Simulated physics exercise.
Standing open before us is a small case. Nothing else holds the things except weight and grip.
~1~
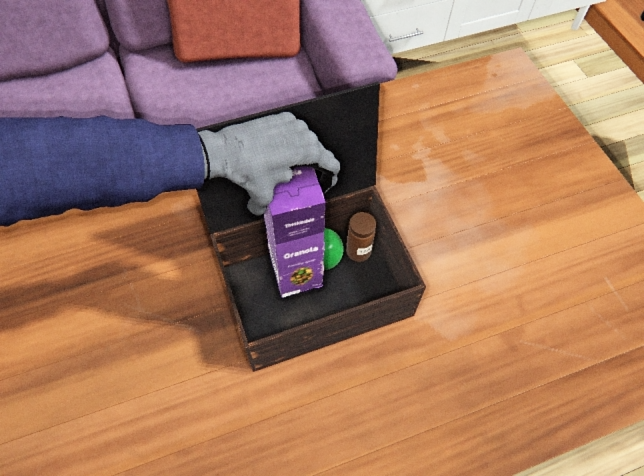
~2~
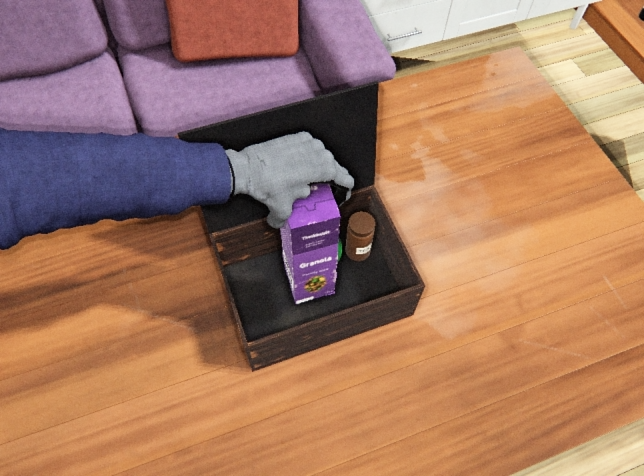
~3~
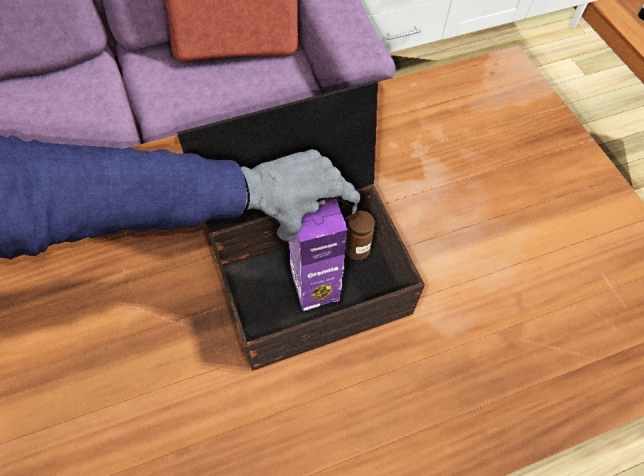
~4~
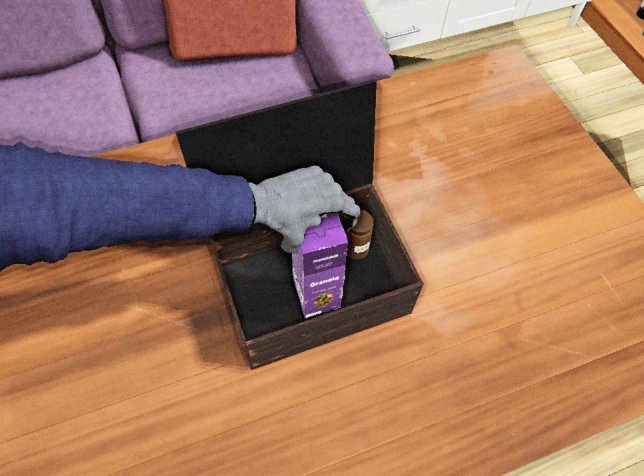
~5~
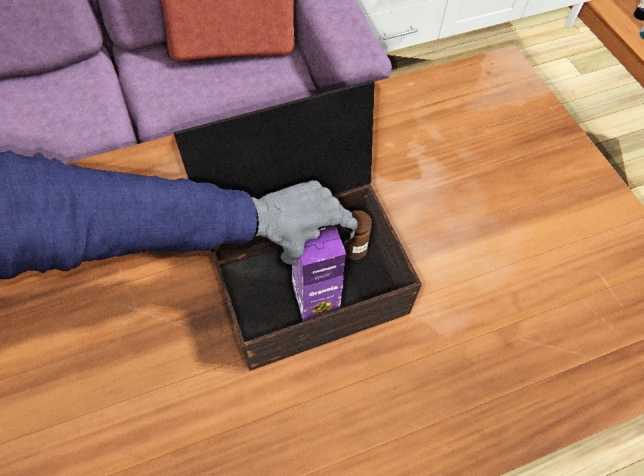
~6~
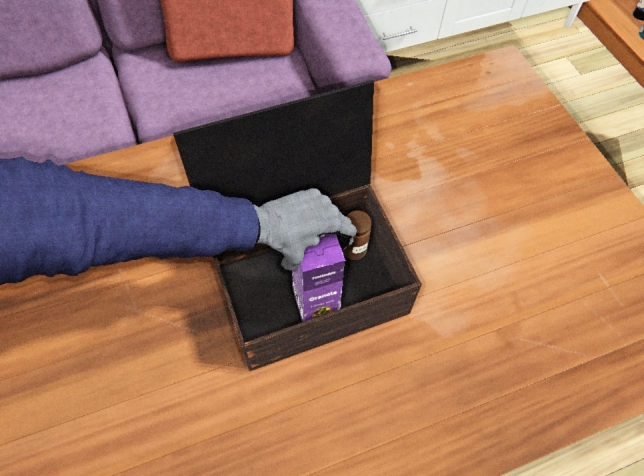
At the start, a gray-gloved hand holds a purple carton above an open dark case on a wooden table, with a green ball and a brown jar inside. The hand shifts the carton slightly right, covering the ball from view, then lowers it into the case beside the jar, still gripping its top.
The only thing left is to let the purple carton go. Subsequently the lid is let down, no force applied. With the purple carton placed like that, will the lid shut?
No.
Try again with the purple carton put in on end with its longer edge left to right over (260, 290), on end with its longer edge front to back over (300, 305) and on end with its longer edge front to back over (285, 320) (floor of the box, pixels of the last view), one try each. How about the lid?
Lid, in order: Held open, held open, held open.
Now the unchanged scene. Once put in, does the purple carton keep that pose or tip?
Observation: It keeps the set orientation.
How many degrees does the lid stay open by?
The answer is about 50 degrees.
Then, 1.30 s on from there, lid 81° above the rim.
Then, 1.70 s on from there, lid 47° above the rim.
Then, 3.90 s on from there, purple carton resting near (316, 278).
In the end, lid 48° above the rim; all 3 unmoved. At the end, from the last picture's camera, purple carton near (315, 277).
